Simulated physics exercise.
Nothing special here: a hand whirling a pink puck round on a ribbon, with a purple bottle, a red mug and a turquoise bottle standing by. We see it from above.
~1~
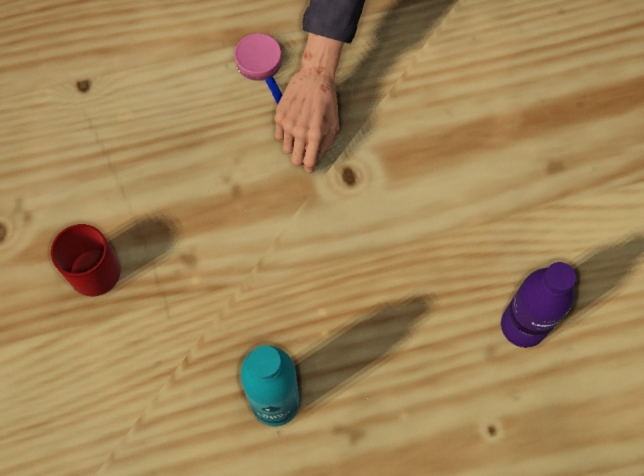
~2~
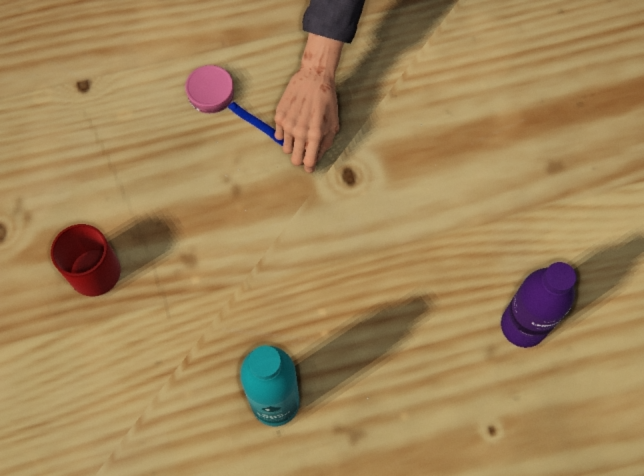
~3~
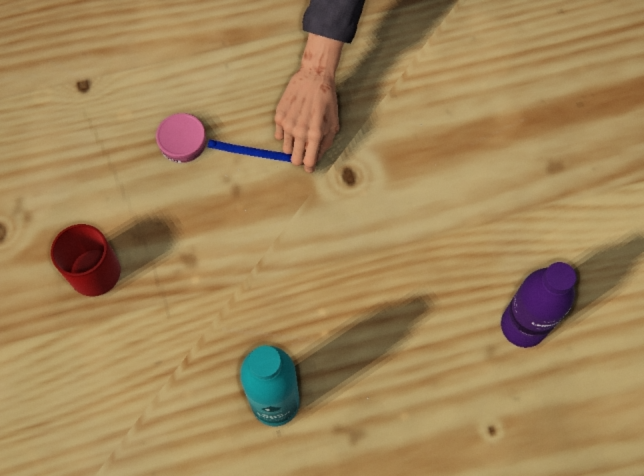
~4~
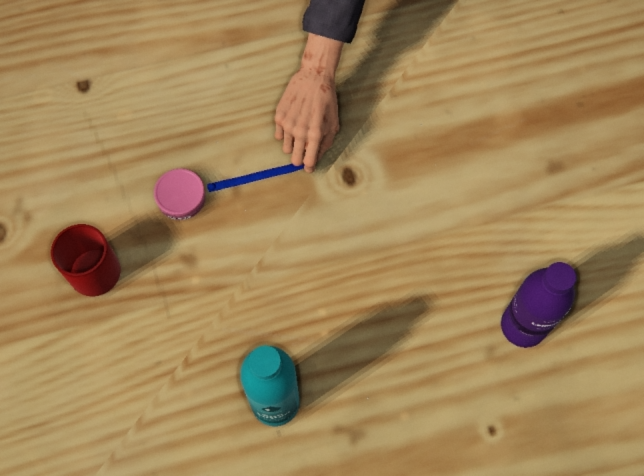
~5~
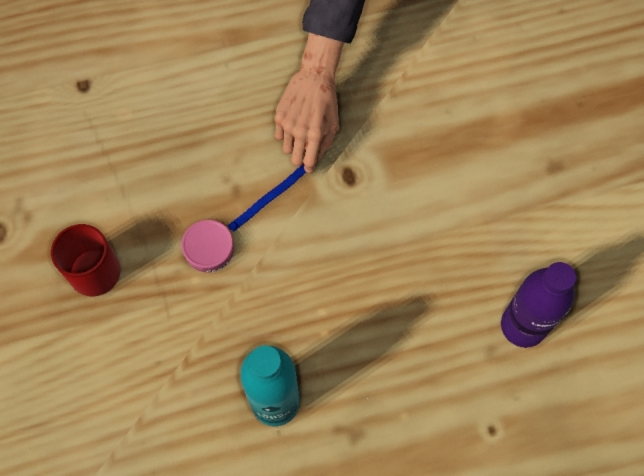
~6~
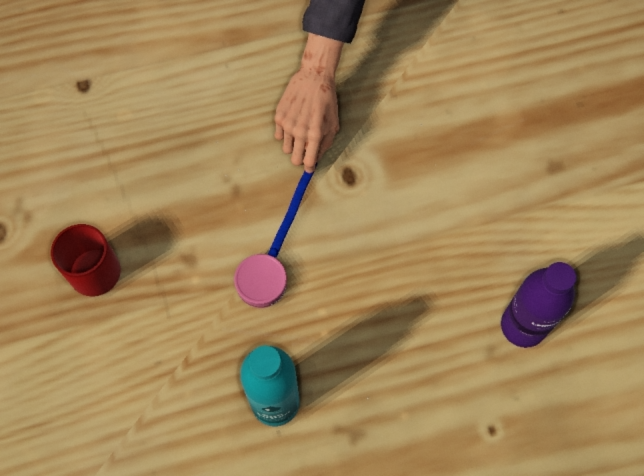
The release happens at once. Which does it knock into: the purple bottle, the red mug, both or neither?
The purple bottle gets knocked; the red mug is passed by.
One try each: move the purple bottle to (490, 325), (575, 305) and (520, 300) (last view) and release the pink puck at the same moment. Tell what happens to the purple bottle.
Hit, then hit, then hit.
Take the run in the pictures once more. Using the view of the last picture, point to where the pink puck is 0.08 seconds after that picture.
Approx. location: (386, 307).
Then, 0.08 s after the last picture, puck near (387, 307).
Then, 0.20 s after the last picture, puck near (526, 334); purple bottle pushed aside.
At rest, puck near (608, 350); purple bottle knocked over. The purple bottle takes the knock and the red mug stays untouched.
